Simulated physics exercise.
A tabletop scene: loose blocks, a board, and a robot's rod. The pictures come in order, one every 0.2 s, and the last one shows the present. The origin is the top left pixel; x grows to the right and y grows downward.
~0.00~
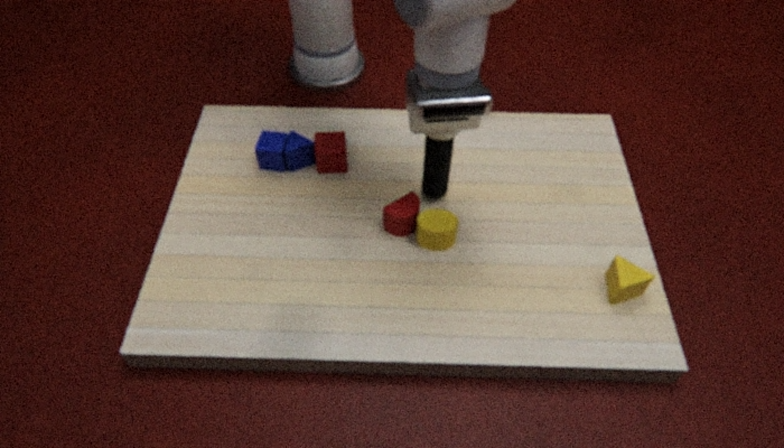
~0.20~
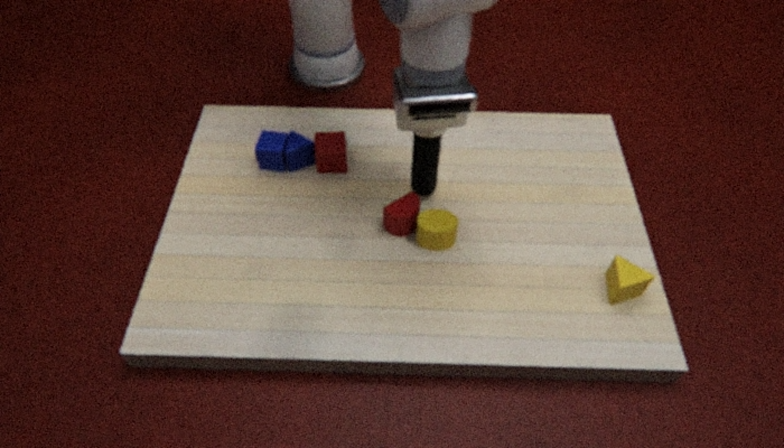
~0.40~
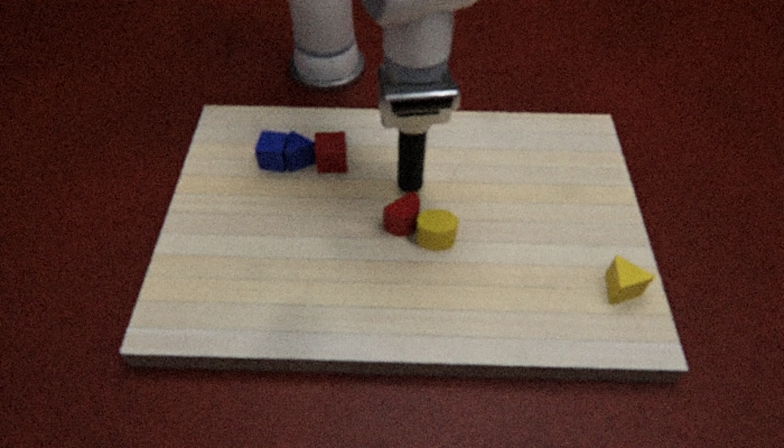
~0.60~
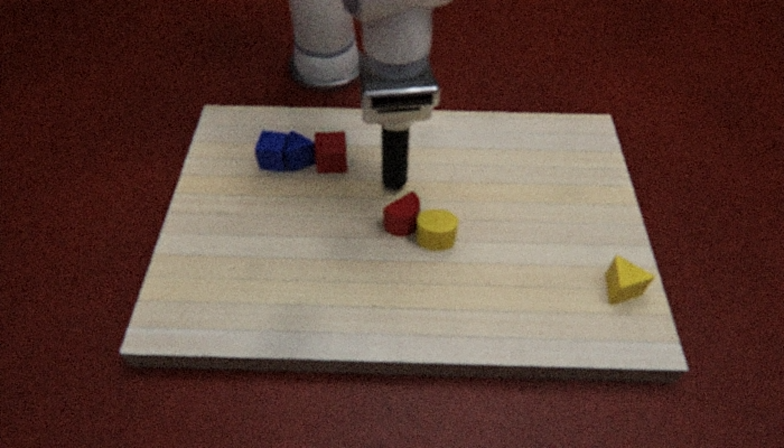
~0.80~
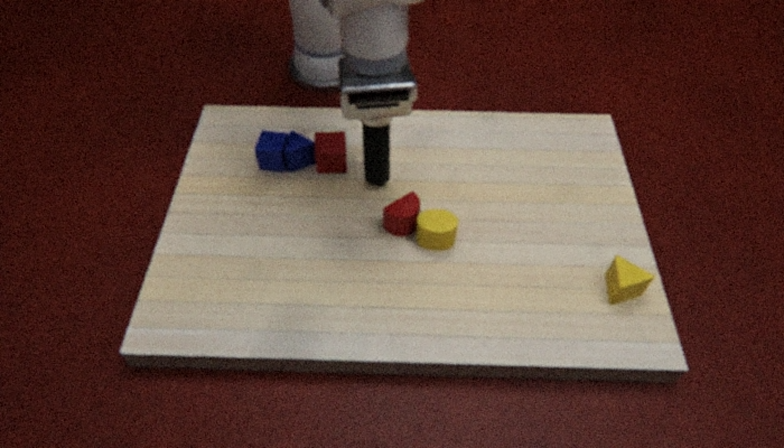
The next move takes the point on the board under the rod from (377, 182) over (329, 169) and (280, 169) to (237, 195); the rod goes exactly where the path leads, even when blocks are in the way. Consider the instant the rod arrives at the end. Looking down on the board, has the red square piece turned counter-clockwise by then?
No.
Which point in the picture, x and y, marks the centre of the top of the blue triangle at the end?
At the end it should sit near (283, 123).
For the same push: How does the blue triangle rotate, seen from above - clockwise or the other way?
Its spin: Anticlockwise.
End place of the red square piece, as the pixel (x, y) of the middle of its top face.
The middle of its upper face should be somewhere near (308, 124).
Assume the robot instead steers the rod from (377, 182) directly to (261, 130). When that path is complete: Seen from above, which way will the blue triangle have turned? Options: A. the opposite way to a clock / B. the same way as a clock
A.
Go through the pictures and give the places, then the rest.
The first frame shows rod tip at (435, 188); block tops, blue square piece at (272, 141); blue triangle at (297, 141); red square piece at (330, 142); red half-round block at (405, 206).
The second frame shows rod at (424, 186); blocks unchanged.
The third frame shows rod at (410, 183); blocks unchanged.
The fourth frame shows rod at (395, 180); blocks unchanged.
The fifth frame shows rod at (377, 176); blue square piece at (272, 141); blue triangle at (297, 141); red square piece at (330, 142); red half-round block at (405, 206).
What follows on the original path. One third of the way, rod at (327, 163); blue square piece at (264, 140), turned 35° anticlockwise; blue triangle at (286, 127), turned 50° anticlockwise; red square piece at (316, 129), turned 50° clockwise.
Two thirds of the way, rod at (279, 163); blue square piece at (251, 139); blue triangle at (283, 123), turned 70° anticlockwise; red square piece at (308, 124), turned 90° clockwise.
At the end, rod at (235, 189); blue square piece at (244, 141), turned 30° clockwise; blue triangle at (283, 123), turned 70° anticlockwise; red square piece at (308, 124), turned 90° clockwise; red half-round block in place.
